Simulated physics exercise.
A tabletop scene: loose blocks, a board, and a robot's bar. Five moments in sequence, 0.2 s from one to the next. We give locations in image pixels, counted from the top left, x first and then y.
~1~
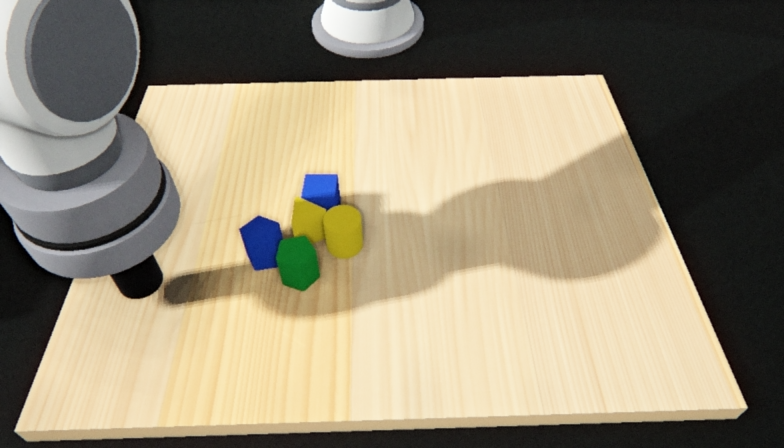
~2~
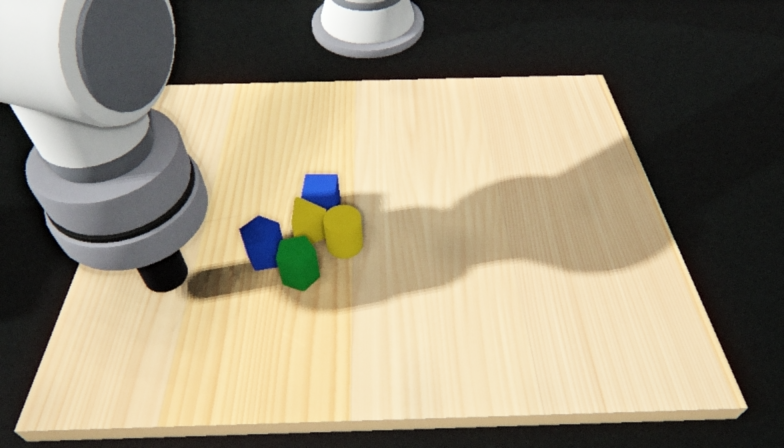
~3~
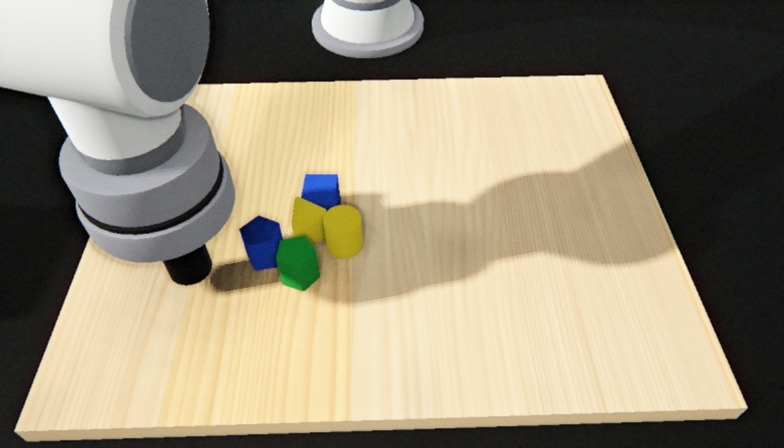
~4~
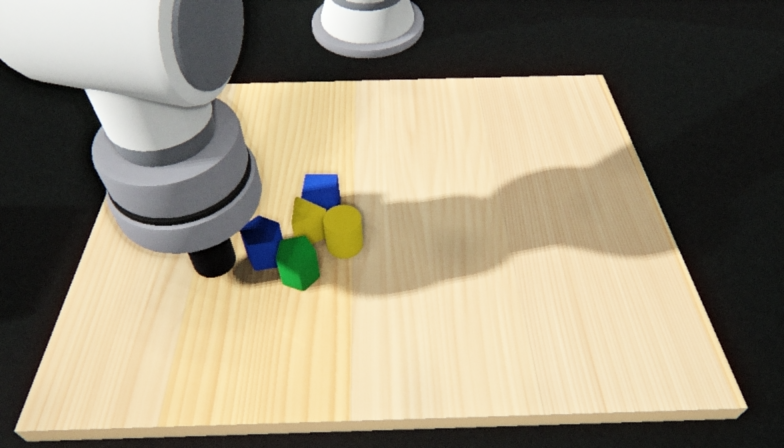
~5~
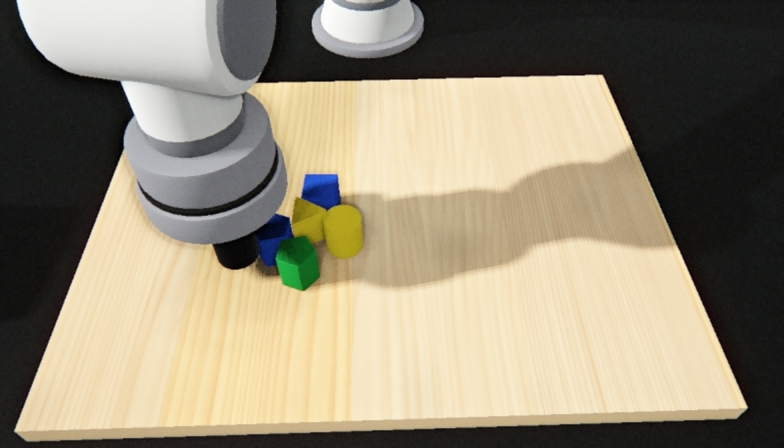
Robot arm moving its black bar rightward across a wooden board and nudging a blue five-sided block beside green and yellow blocks.
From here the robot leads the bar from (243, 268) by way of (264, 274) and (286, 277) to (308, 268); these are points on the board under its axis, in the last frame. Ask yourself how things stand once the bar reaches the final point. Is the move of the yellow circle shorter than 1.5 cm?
In short: Yes.
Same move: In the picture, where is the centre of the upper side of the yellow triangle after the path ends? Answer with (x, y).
Close to (327, 196).
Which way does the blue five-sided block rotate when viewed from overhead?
It swings round anticlockwise.
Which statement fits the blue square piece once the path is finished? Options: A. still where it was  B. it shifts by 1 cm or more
Correct choice: B.
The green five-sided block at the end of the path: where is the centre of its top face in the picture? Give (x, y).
Its top middle: (341, 249).
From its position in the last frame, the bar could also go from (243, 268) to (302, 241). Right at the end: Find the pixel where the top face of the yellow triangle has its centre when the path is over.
It is at (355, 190).
The first path, step by step. Halfway along, bar at (272, 263); blue five-sided block at (287, 223), turned 30° anticlockwise; green five-sided block at (308, 252); yellow triangle at (312, 208), turned 25° anticlockwise.
At the end, bar at (305, 254); blue five-sided block at (307, 213), turned 50° anticlockwise; green five-sided block at (341, 249), turned 20° clockwise; yellow triangle at (327, 196), turned 45° anticlockwise; blue square piece at (323, 176), turned 20° anticlockwise; yellow circle at (349, 216).
